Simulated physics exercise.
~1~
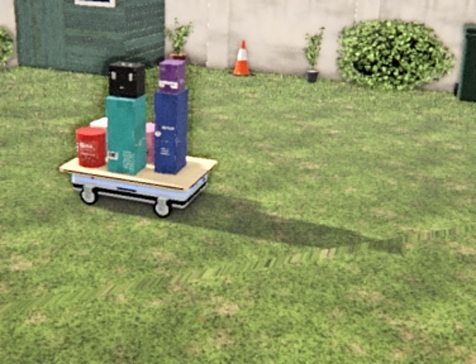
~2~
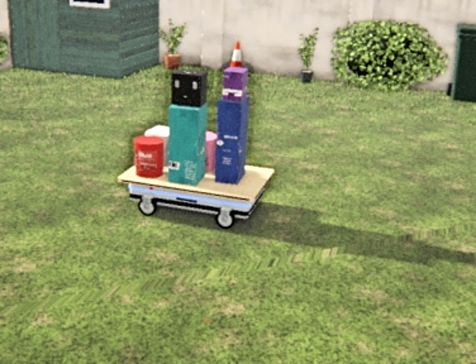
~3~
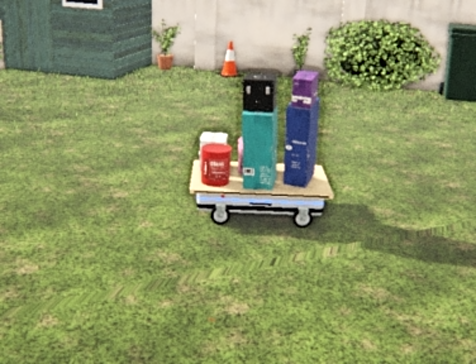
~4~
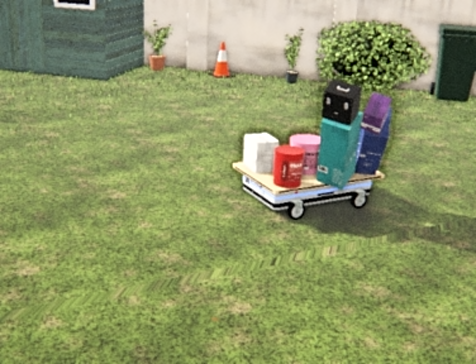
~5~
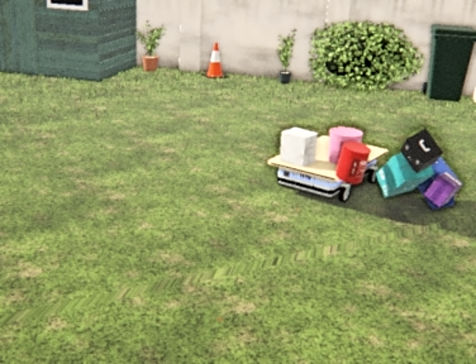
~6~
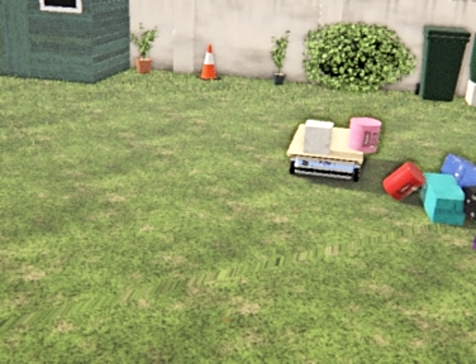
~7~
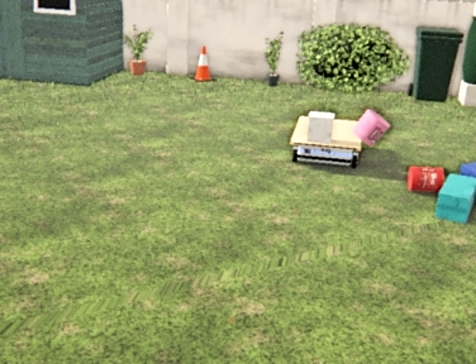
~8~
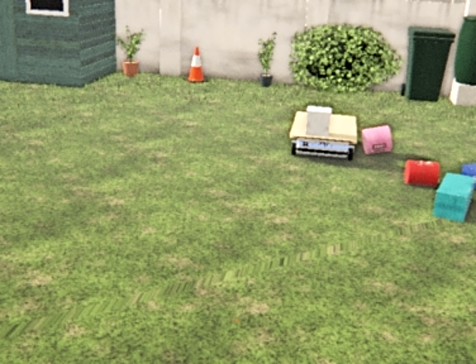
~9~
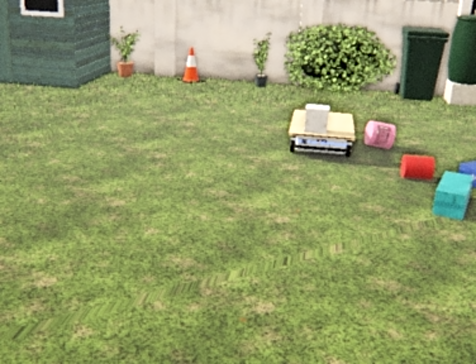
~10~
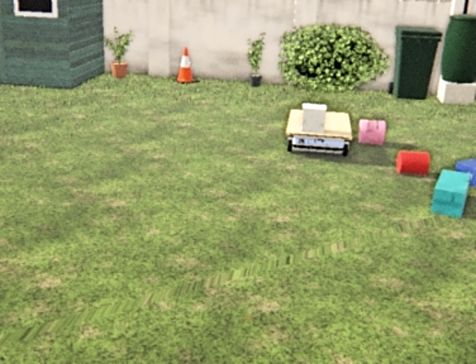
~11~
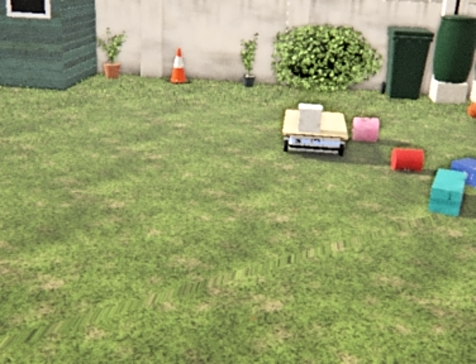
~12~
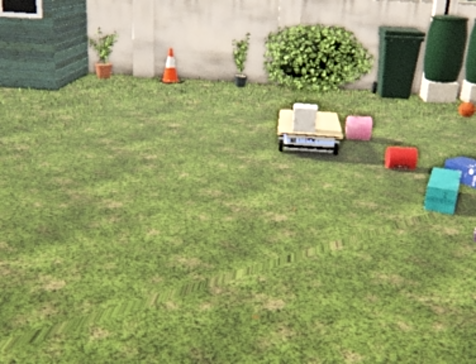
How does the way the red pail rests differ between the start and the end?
At the start the red pail stands upright on the cart. At the end it lies on its side on the grass.
